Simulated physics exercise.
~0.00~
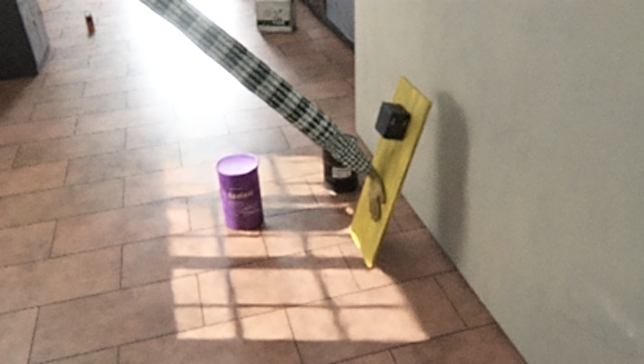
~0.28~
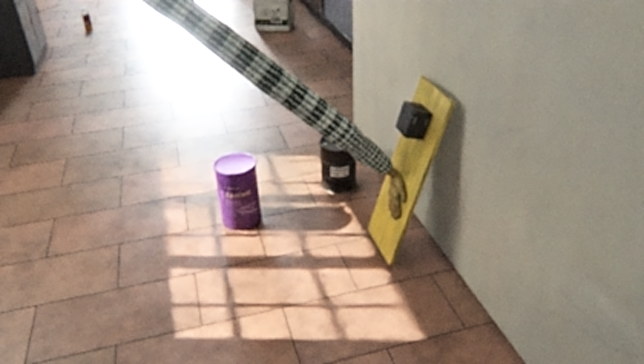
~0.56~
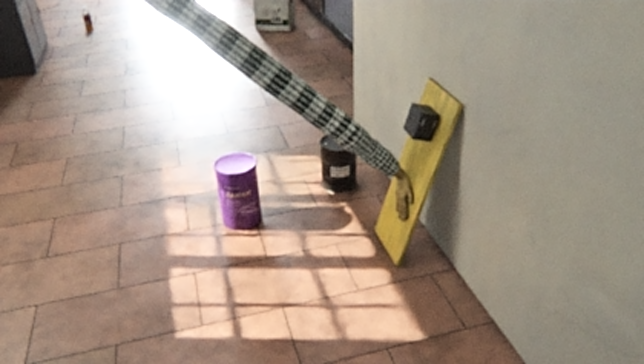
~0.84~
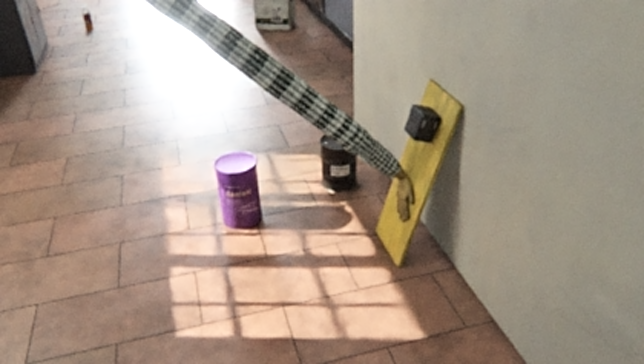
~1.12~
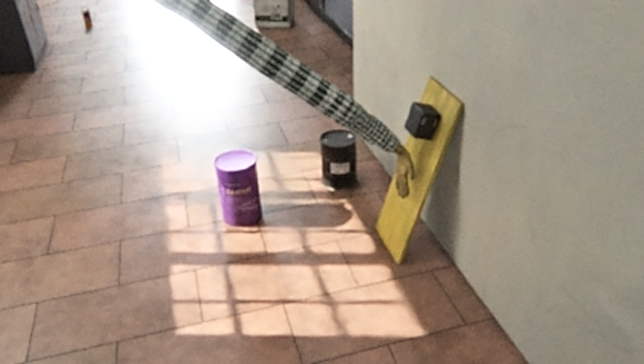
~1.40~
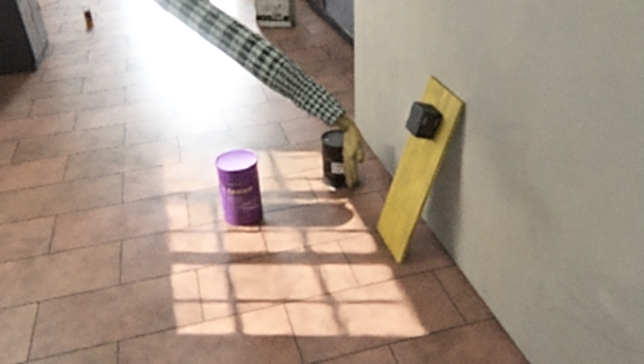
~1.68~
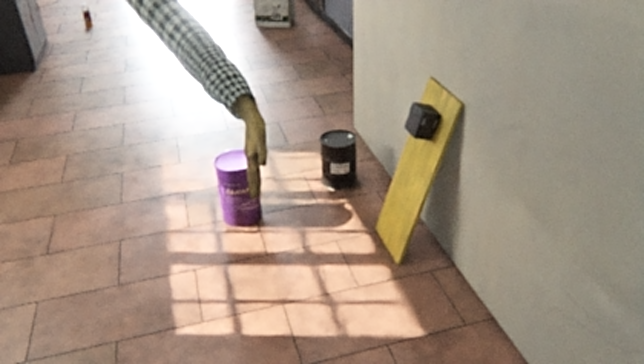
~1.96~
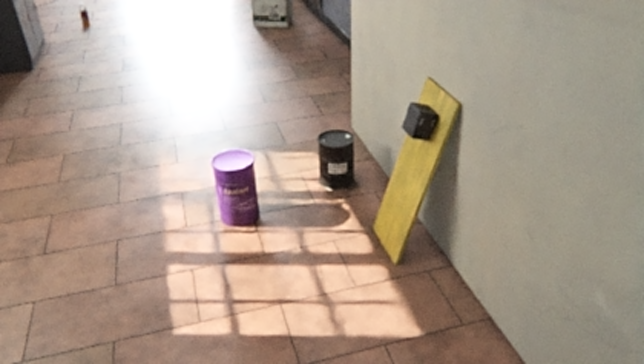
In this clip, a hand in a checked sleeve moves a yellow board with a dark block on it to the right and leans it against a wall, near a purple pail and a black canister. The hand lets go and withdraws, and the board stays leaning.
